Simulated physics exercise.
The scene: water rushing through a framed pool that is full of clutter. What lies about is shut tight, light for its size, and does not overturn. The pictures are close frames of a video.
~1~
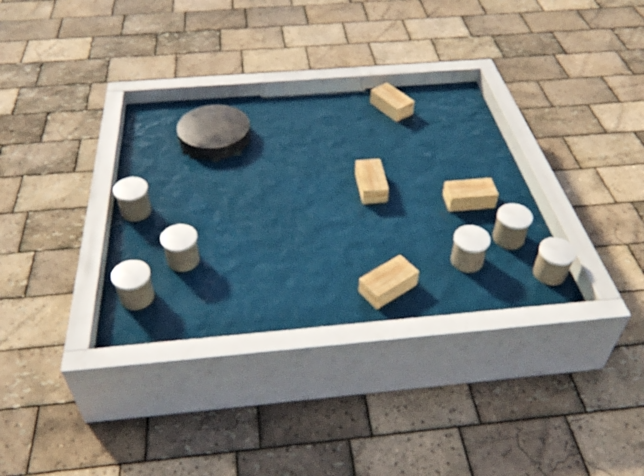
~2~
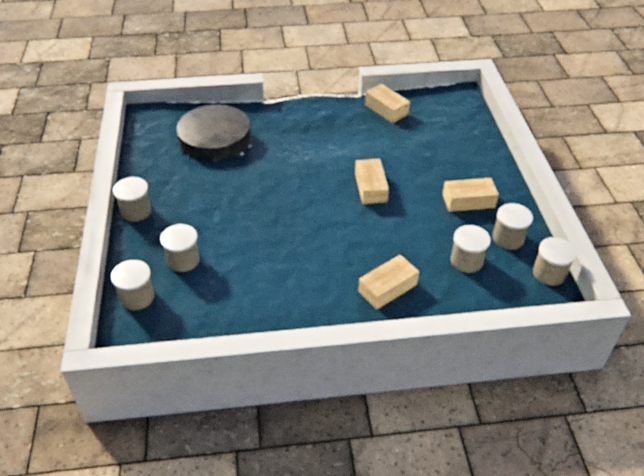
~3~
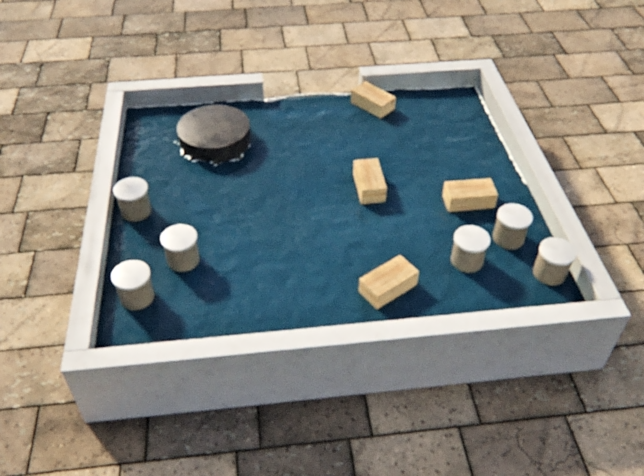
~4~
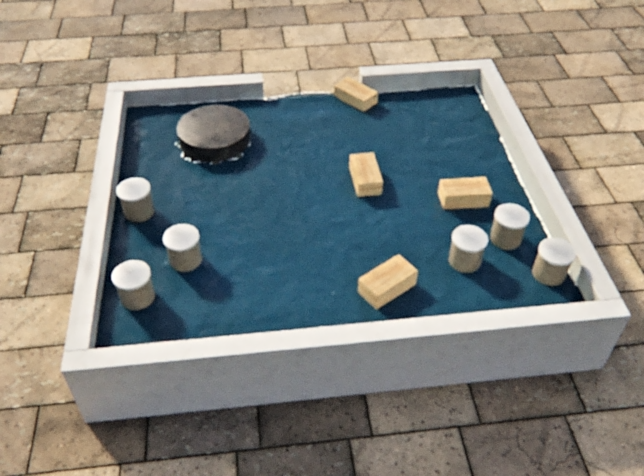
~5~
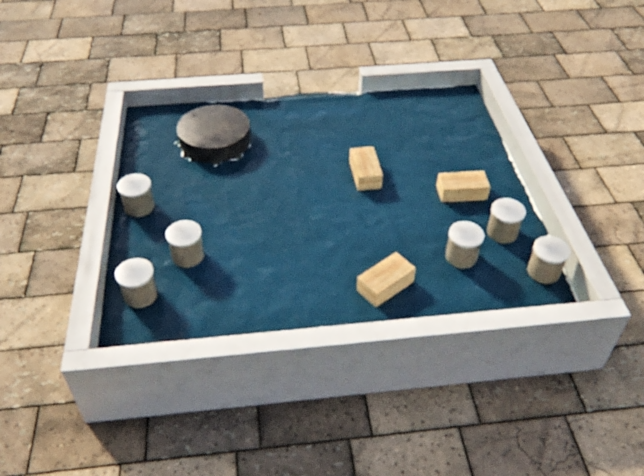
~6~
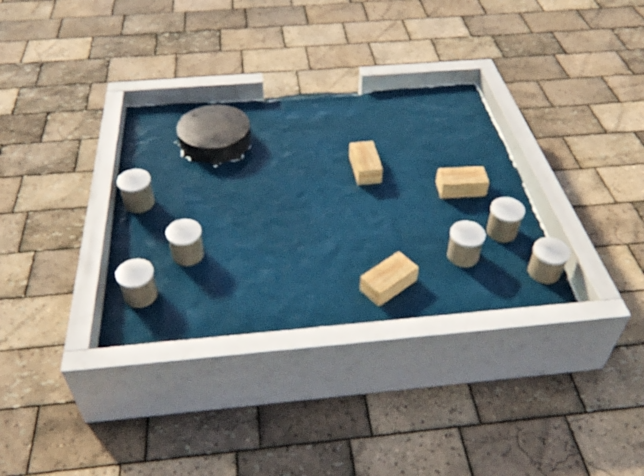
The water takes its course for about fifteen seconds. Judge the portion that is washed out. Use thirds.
It is less than a third.
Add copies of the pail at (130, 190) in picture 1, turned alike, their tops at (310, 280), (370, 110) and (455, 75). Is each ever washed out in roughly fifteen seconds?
As listed: Inside, carried outside, out.
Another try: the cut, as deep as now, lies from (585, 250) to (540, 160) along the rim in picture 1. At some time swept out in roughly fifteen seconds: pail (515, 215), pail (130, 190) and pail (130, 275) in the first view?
In turn: Washed out, still in, left behind.
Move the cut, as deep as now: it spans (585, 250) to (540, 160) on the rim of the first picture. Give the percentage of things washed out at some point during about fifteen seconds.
About 60 per cent.
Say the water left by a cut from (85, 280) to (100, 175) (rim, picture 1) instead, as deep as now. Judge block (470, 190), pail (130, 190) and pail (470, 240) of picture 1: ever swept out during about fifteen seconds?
In turn: No, yes, kept in.
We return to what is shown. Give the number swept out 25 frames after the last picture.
I count 2.
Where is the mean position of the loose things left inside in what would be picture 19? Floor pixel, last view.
Roughly at (347, 247).
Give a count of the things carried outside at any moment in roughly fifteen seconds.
2 of them.
A moment on, 1 of 10 are out; 9 afloat.
Next, 1 of 10 are out; 9 afloat.
Later, 2 of 10 are out; 8 afloat.
In the end, 2 of 10 are out; 8 afloat.
